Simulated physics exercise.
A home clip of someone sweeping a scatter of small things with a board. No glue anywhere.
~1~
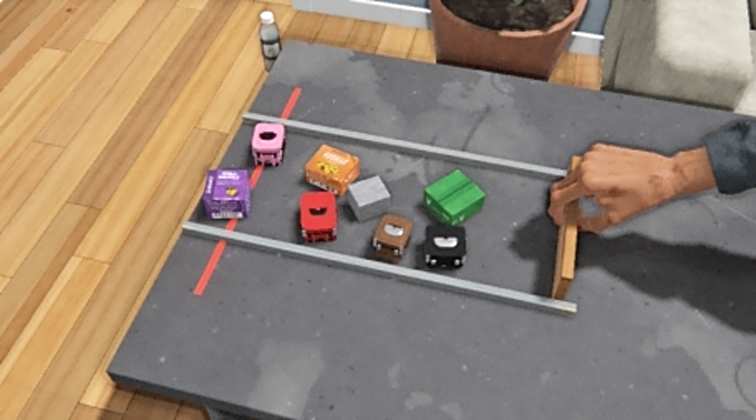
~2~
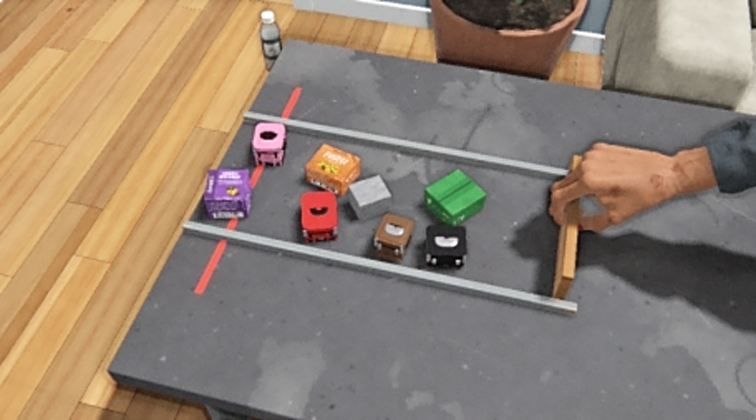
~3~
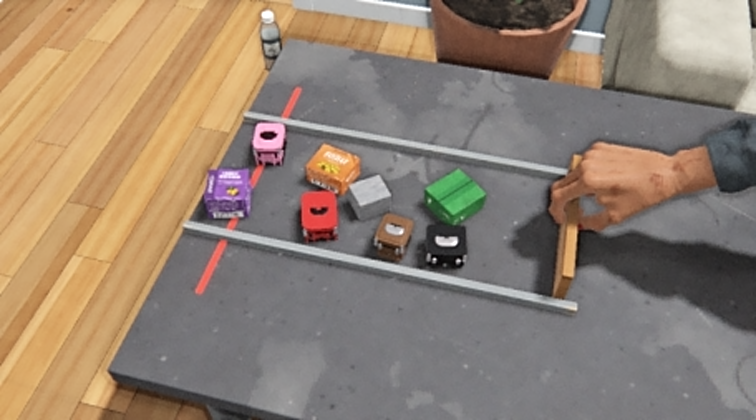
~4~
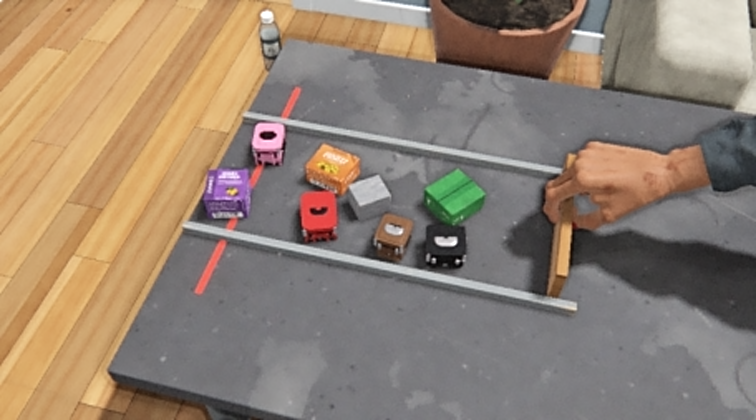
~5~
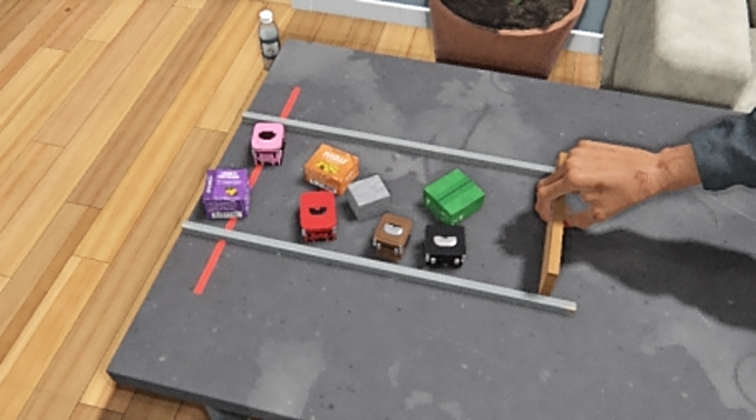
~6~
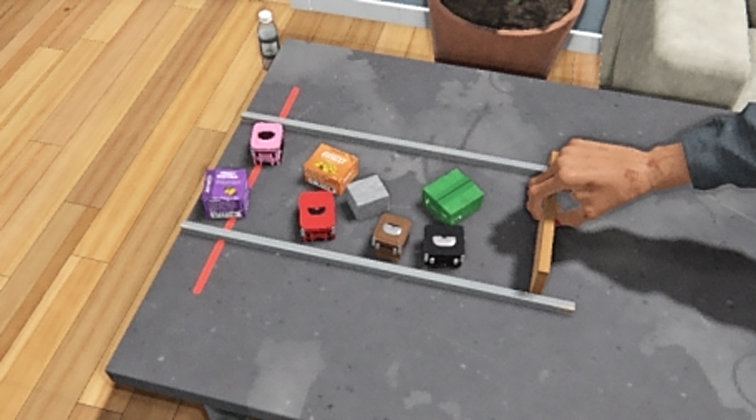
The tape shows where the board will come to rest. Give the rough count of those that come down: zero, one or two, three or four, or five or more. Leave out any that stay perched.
The number that fall off is five or more.
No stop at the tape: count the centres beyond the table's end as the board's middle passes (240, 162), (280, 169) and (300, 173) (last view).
It would be 5, 3 and 2.
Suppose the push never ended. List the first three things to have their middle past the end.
They are the purple box, then the pink case, then the red case.
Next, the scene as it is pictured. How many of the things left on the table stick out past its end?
That would be 0.
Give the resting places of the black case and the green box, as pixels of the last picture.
First (219, 199), then (245, 144).
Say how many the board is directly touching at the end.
3 of them.
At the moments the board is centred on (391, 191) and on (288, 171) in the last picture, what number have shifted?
By then 6, and 8.
Soon after, none off yet; purple box at rest near (227, 193); pink case at rest near (268, 144); orange box at rest near (331, 170).
Then, none off yet; purple box moving near (220, 190); pink case moving near (263, 143); orange box moved about its own width near (291, 161).
By the end, the number that fall off is five or more; fallen, brown case, red case, orange box, pink case and purple box.
